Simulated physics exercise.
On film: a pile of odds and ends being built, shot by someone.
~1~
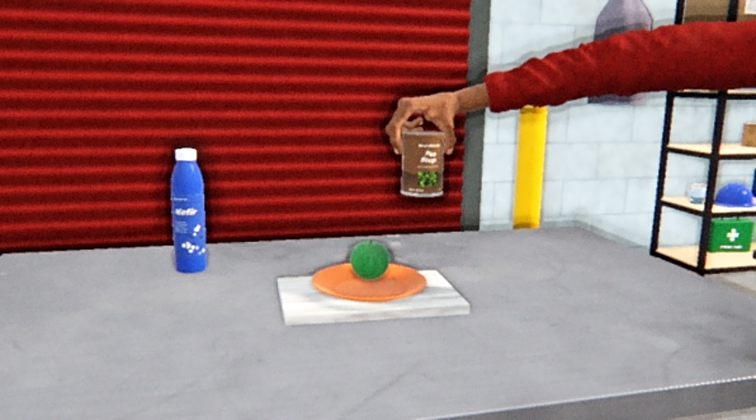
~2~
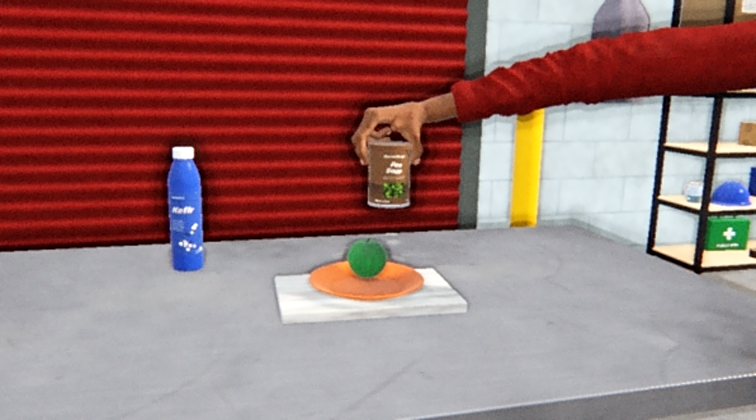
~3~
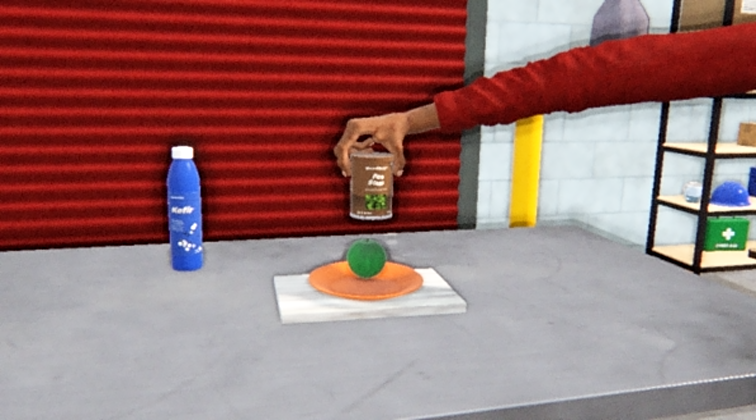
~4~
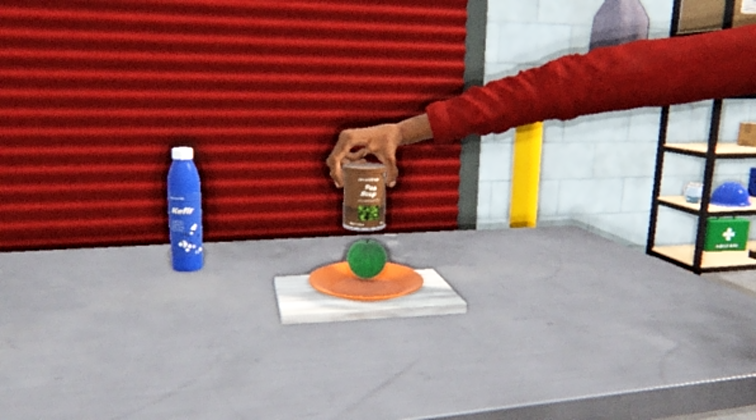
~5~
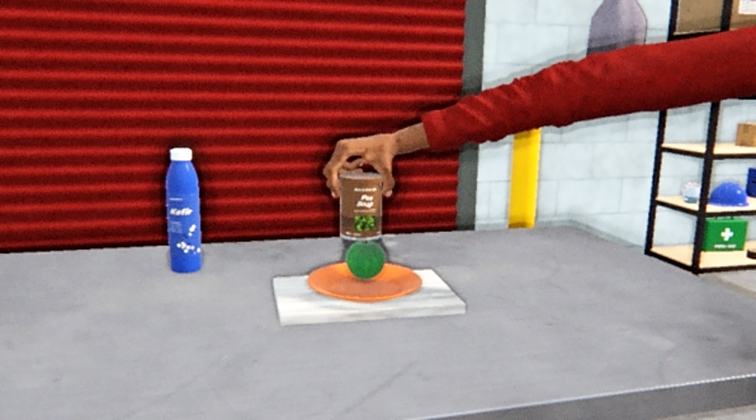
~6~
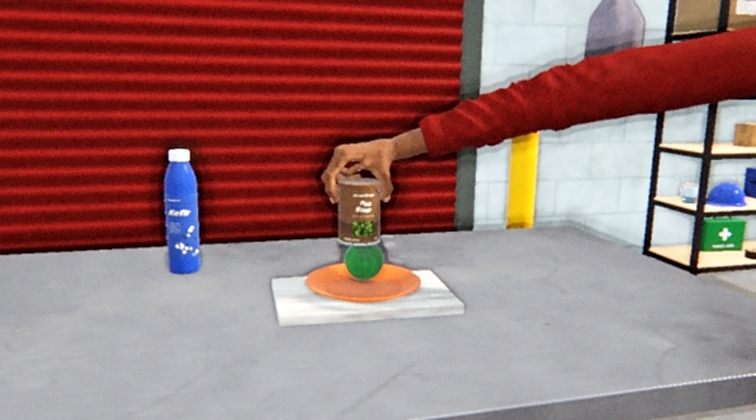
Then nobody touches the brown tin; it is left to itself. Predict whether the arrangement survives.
Prediction: It does not survive.
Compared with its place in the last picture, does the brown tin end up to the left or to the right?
It shifts to the viewer's left.
Then, 0.50 s after the last picture, brown tin now fallen.
Then, 0.60 s after the last picture, things are still on the move.
At rest, fallen, brown tin; the other 4 in place. Seen from the same camera at the end, brown tin near (206, 282). The pile loses its balance.
